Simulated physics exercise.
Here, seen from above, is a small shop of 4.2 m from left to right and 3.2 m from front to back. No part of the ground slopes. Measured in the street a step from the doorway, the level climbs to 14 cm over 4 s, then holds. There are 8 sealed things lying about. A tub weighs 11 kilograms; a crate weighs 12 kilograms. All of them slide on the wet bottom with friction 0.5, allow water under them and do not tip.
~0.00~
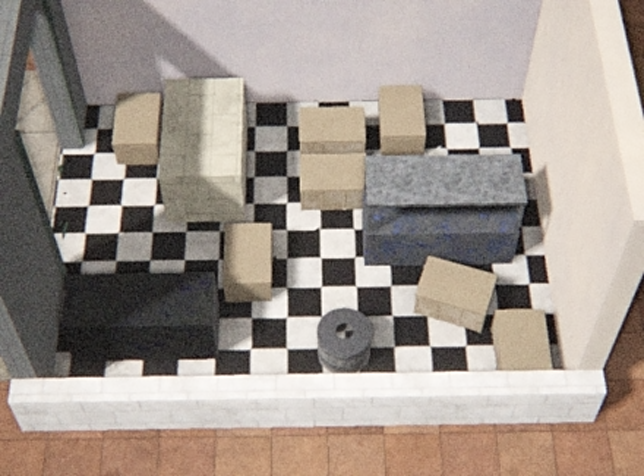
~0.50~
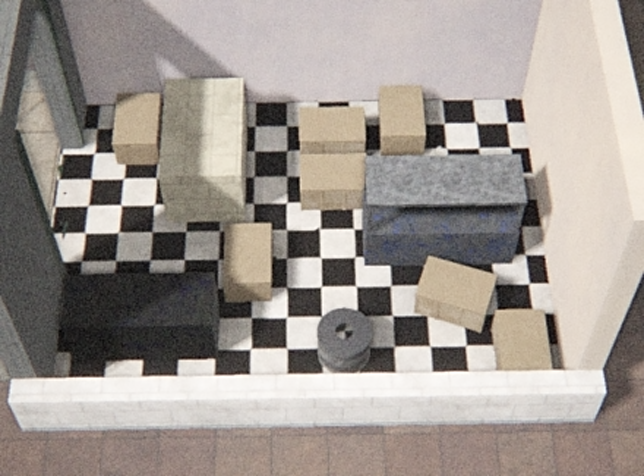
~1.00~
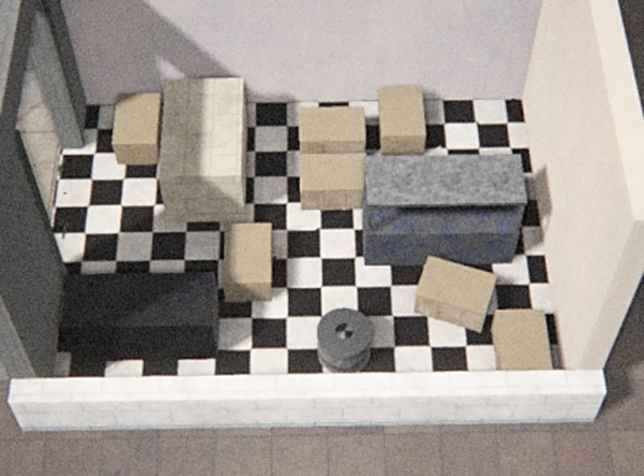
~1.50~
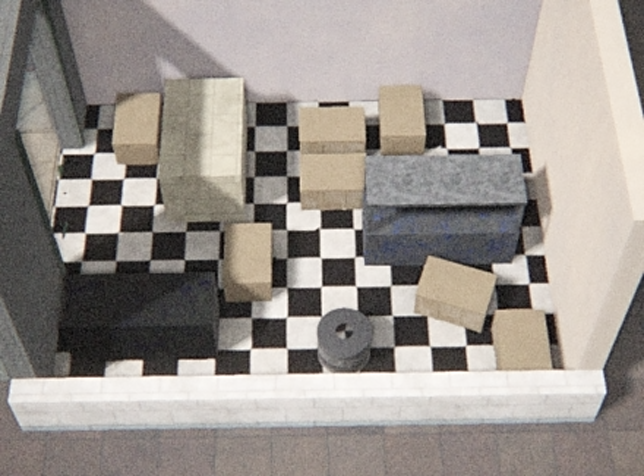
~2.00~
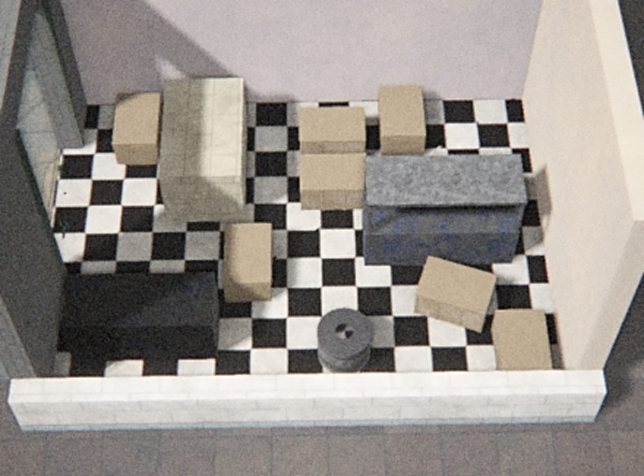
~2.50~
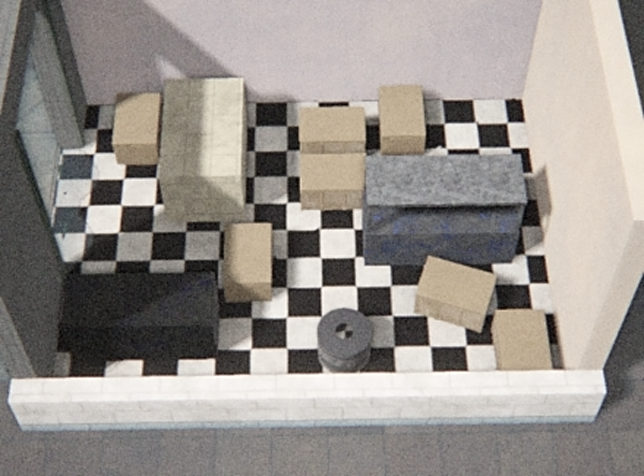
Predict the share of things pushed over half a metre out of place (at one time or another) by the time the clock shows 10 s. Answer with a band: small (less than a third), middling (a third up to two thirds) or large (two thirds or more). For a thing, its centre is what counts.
Small.
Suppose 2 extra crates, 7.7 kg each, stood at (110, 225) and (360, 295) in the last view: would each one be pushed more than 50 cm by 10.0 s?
Order as asked: Farther and not as far.
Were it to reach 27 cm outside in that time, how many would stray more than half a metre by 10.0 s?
So the tally would be 5.
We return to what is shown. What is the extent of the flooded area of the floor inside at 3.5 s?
Wet area: Approx. 1.0 m2.
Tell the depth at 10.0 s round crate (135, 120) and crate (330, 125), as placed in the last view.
Around 9 cm and 8 cm.
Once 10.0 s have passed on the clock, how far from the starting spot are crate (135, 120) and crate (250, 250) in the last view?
Net displacement, in order: 30 cm; 120 cm.
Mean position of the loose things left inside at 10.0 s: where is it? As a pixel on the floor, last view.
The centre is close to (369, 226).
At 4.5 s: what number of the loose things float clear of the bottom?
At that time, 0.
After 3.5 s 0 of 8 are over 50 cm from their spots; 0 afloat.
After 4.5 s 0 of 8 are over 50 cm from their spots; 0 afloat.
After 7.0 s 1 of 8 are over 50 cm from their spots; 1 afloat.
After 10.0 s 1 of 8 are over 50 cm from their spots, and 1 have been at some point; 4 afloat.
